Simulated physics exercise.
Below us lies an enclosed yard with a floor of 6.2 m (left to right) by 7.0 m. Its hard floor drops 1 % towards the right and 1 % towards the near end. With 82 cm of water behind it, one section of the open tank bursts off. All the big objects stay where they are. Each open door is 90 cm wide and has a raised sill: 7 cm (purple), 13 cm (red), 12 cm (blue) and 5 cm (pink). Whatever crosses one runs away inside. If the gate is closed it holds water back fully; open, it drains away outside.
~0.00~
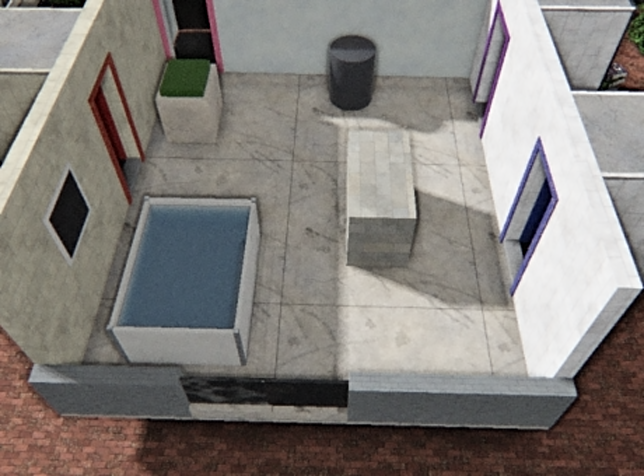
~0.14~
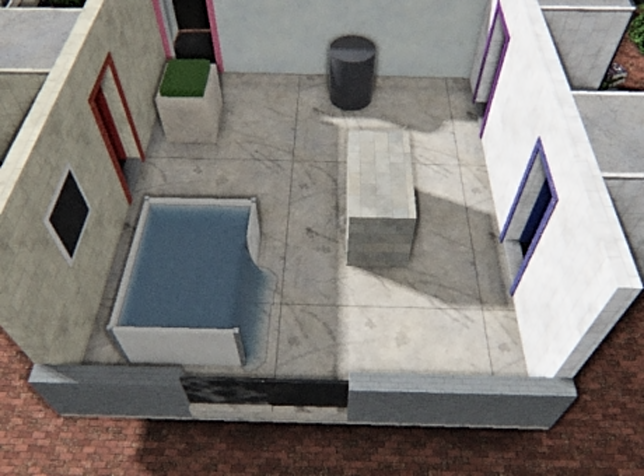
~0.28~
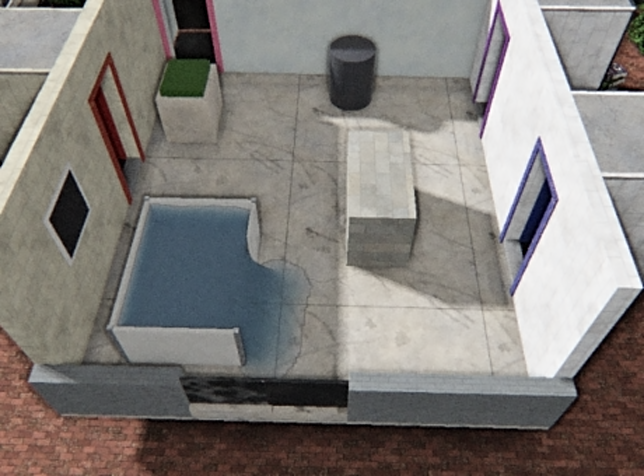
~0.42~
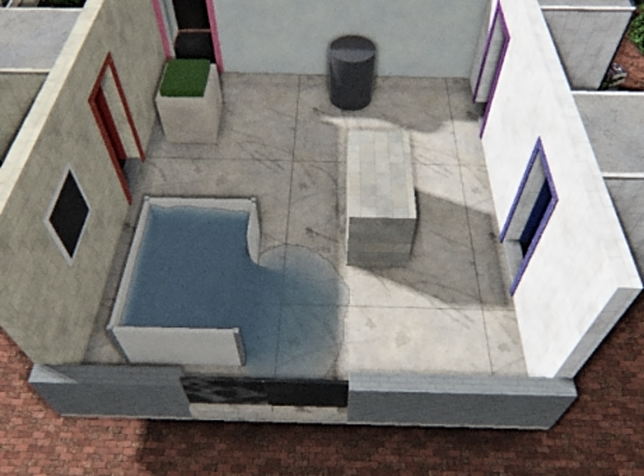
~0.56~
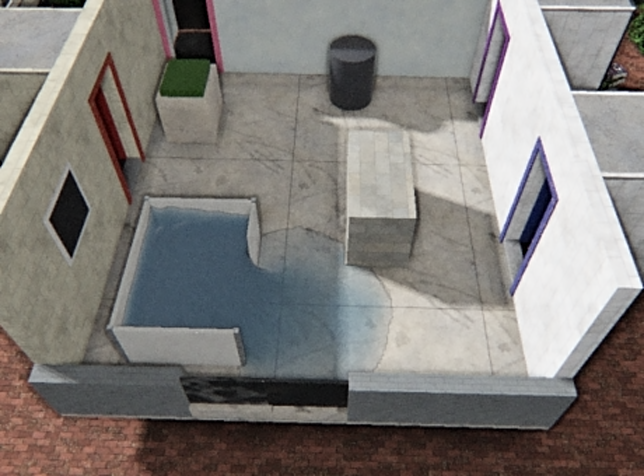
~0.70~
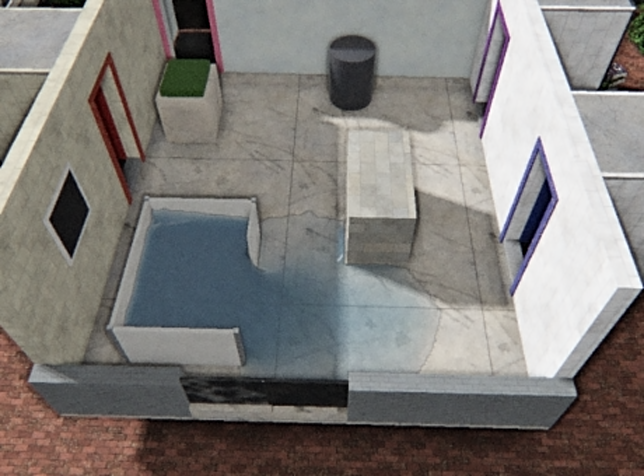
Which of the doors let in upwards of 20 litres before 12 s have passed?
Within that time: At the purple door it exceeds the limit; at the red door it does not reach the limit; at the blue door it exceeds the limit; at the pink door it stays under the limit.
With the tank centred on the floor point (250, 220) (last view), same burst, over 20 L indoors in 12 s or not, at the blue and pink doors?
Then: Blue under, pink past it.
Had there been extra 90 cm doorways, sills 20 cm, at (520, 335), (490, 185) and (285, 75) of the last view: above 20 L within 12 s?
In that order: Over, not over, not over.
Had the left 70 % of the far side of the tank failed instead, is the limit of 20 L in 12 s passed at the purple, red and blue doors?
Against that limit: Purple above, red above, blue not over.
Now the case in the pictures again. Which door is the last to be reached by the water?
Last comes the red one.
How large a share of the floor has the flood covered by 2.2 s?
About 35 per cent.
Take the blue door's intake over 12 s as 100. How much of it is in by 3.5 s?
About 85 per cent.
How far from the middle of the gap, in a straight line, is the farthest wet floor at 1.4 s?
Roughly 4.2 m.
After 1.4 s water covers 30 % of the floor and is deepest (60 cm) near (529, 402); purple door not reached, red door not reached, blue door 6 cm at the sill, 8 L in, pink door not reached.
After 2.2 s water covers 35 % of the floor and is deepest (54 cm) near (527, 389); purple door not reached, red door not reached, blue door 27 cm at the sill, 85 L in, pink door not reached.
After 3.5 s water covers 50 % of the floor and is deepest (32 cm) near (420, 374); purple door 6 cm at the sill, 0 L in, red door not reached, blue door 17 cm at the sill, 165 L in, pink door not reached.
After 7.0 s water covers 85 % of the floor and is deepest (18 cm) near (447, 121); purple door 14 cm at the sill, 13 L in, red door not reached, blue door 12 cm at the sill, 190 L in, pink door 2 cm at the sill, 0 L in.
After 12.0 s water covers 100 % of the floor and is deepest (12 cm) near (139, 175); purple door 9 cm at the sill, 94 L in, red door 9 cm at the sill, 0 L in, blue door 10 cm at the sill, 190 L in, pink door 3 cm at the sill, 2 L in.
